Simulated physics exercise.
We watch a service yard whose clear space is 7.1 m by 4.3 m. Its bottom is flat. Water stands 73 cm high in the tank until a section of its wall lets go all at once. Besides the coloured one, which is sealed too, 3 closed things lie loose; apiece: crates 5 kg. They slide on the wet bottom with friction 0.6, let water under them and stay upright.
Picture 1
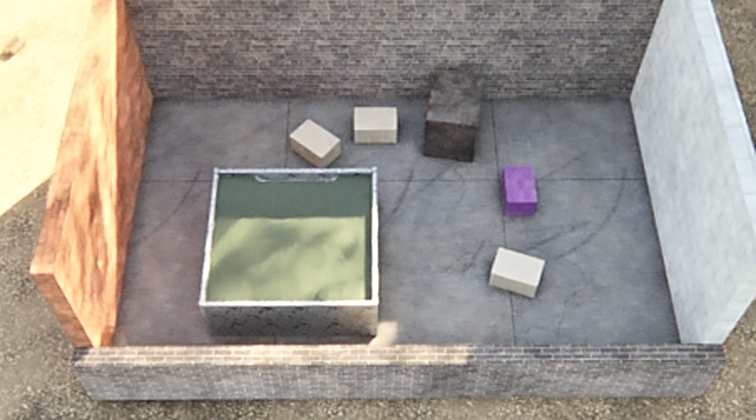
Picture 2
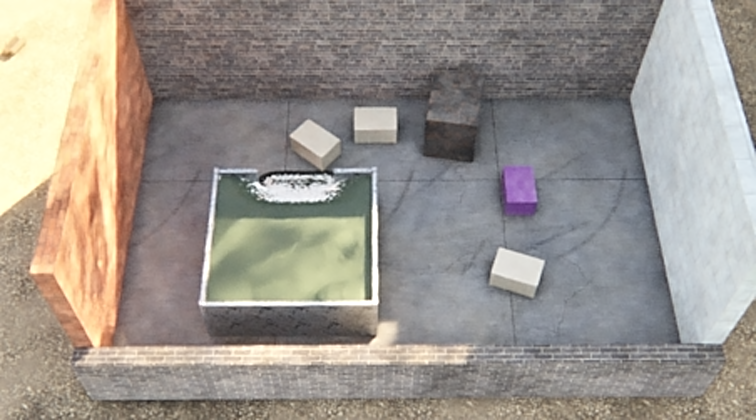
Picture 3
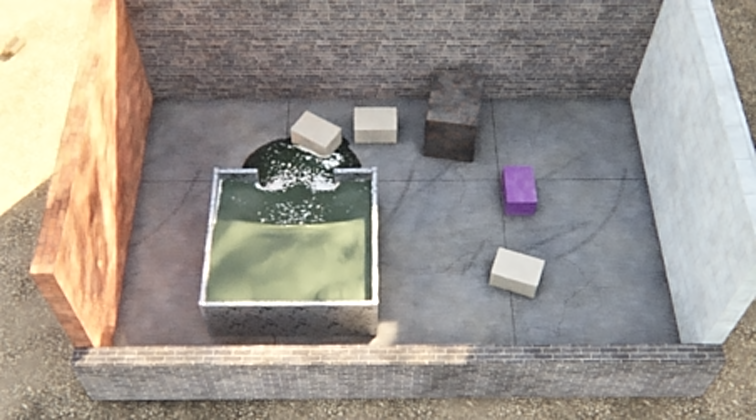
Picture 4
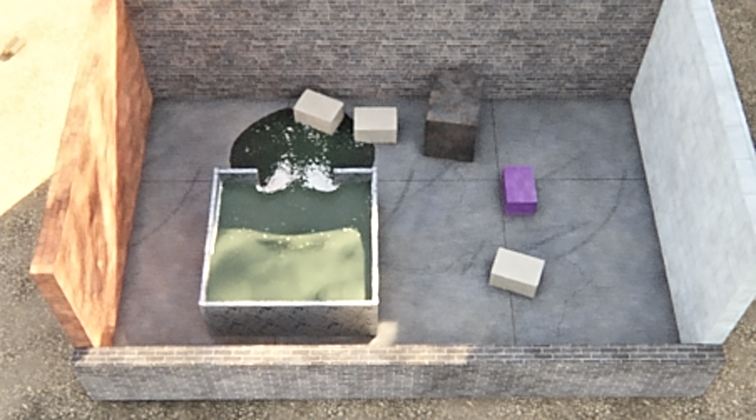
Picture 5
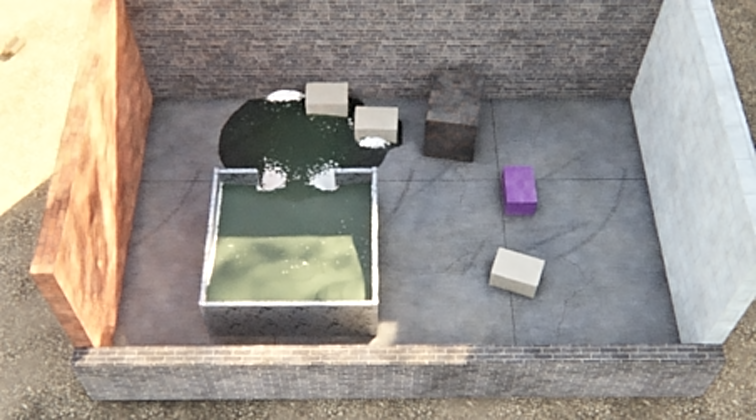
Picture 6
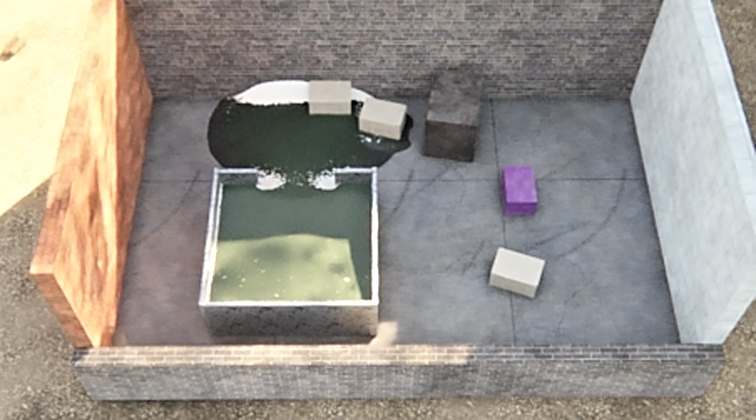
Walled yard with a tank of green water pouring out through its back side, spreading dark across the floor and shifting two pale boxes.
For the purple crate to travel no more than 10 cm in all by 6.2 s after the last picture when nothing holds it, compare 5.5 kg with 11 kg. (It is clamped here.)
I expect that the smaller load will do.
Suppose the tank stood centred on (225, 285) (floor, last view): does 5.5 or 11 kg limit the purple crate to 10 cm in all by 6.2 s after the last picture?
In that case only the larger load is enough.
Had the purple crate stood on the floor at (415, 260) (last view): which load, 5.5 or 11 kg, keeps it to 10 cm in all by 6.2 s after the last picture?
Neither is enough.
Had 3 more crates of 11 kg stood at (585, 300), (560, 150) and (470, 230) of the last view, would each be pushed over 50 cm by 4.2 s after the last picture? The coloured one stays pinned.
In turn: Short of it, under, short of it.
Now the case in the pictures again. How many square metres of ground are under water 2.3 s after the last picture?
About 20 m2.
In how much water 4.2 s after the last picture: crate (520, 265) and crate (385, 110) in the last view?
About 2 and 10 cm.
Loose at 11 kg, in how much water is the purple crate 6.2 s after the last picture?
Roughly 2 cm.
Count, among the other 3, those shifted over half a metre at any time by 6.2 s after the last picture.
I count 3.
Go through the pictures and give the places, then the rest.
In the first frame, the purple crate at (520, 184) rests on the ground; 3.9 m2 under water; 0 of 4 have shifted.
In the second frame, the purple crate at (520, 184) rests on the ground; 4.5 m2 under water; 0 of 4 have shifted.
In the third frame, the purple crate at (520, 184), on the bottom; 5.3 m2 under water; 1 of 4 have shifted.
In the fourth frame, the purple crate at (520, 184) rests on the ground; 6.4 m2 under water; 1 of 4 have shifted.
In the fifth frame, the purple crate at (520, 184), on the bottom; water covers 7.4 m2; 1 of 4 have shifted.
In the sixth frame, the purple crate at (520, 184) rests on the ground; water covers 8.0 m2; 2 of 4 have shifted.
Then, 0.6 s after the last picture the purple crate would be 0 cm from its start with 5.5 kg and 0 cm from its start with 11 kg; 0 cm of water round it then.
Then, 2.3 s after the last picture the purple crate would be 0 cm from its start with 5.5 kg and 0 cm from its start with 11 kg; 0 cm of water round it then.
Then, 4.2 s after the last picture the purple crate would be 0 cm from its start with 5.5 kg and 0 cm from its start with 11 kg; 1 cm of water round it then.
Then, 6.2 s after the last picture the purple crate would be 1 cm from its start with 5.5 kg and 0 cm from its start with 11 kg; 2 cm of water round it then.
